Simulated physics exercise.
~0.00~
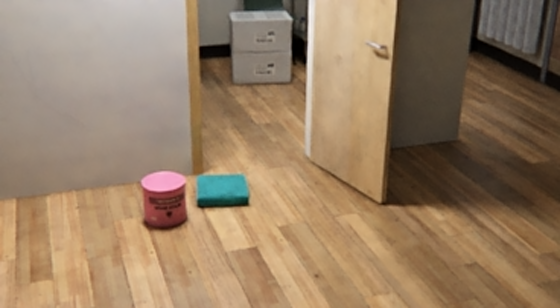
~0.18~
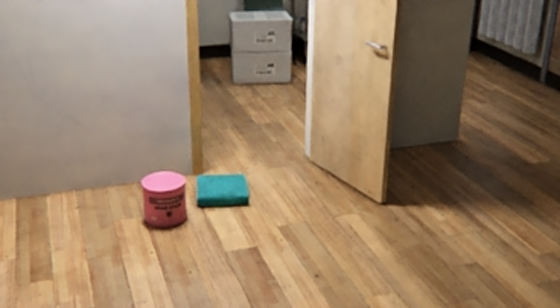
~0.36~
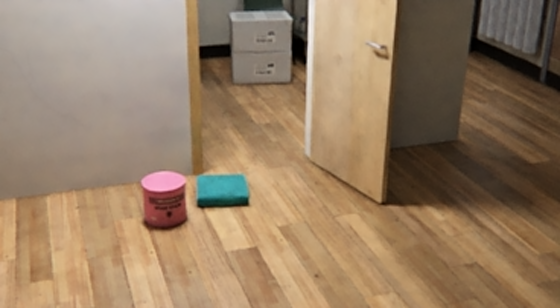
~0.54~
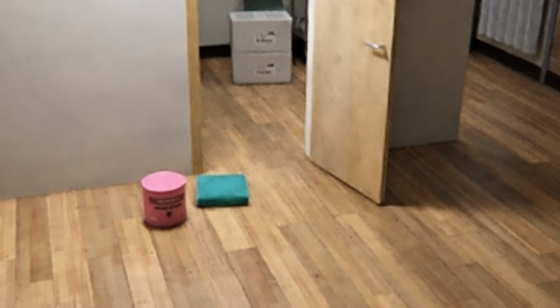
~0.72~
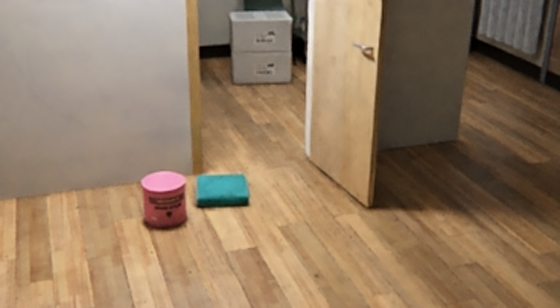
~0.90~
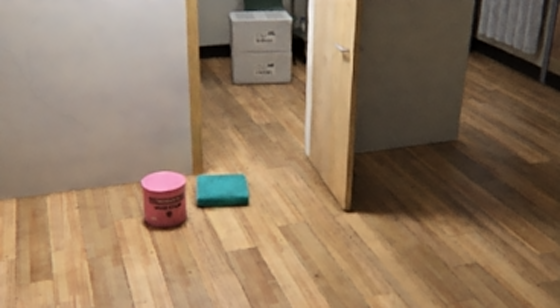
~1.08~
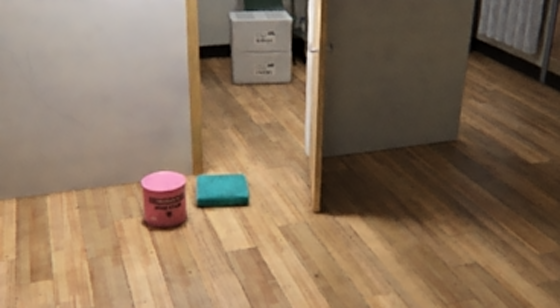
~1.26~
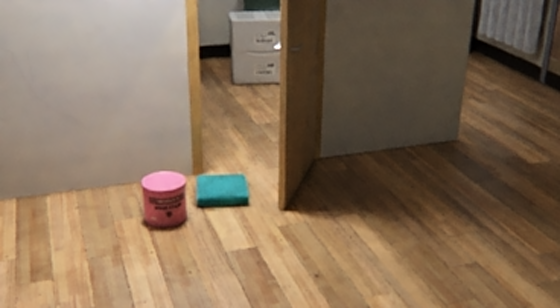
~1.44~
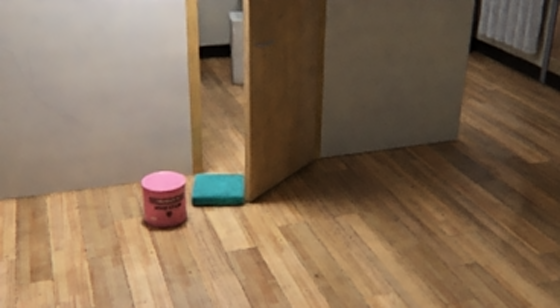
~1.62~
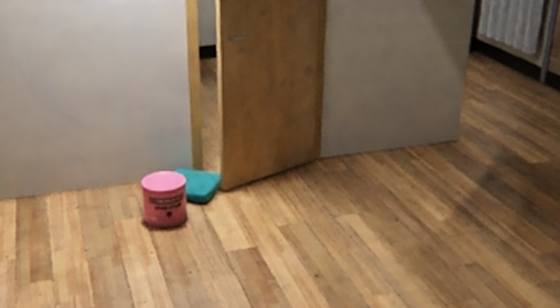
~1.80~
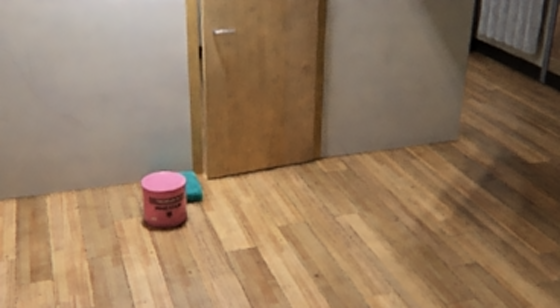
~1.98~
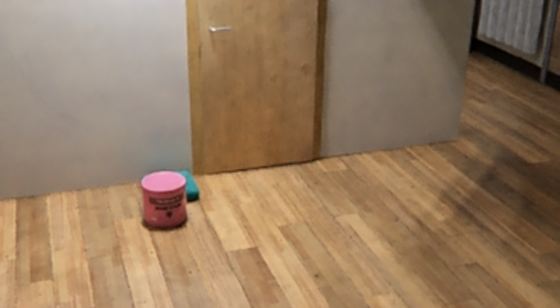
A room with a wood-plank floor and grey walls is seen from slightly above by a still camera, with a wooden door standing open near the centre. A pink pail with dark lettering sits on the floor left of the doorway, a turquoise cushion lies just to its right, and pale boxes are stacked beyond the opening. After a still moment, the door swings toward the left, with nobody in view, and gradually hides the boxes. Its lower edge meets the cushion and pushes it left, behind the pail. The door ends closed in its frame, the cushion mostly hidden and the pail unmoved.
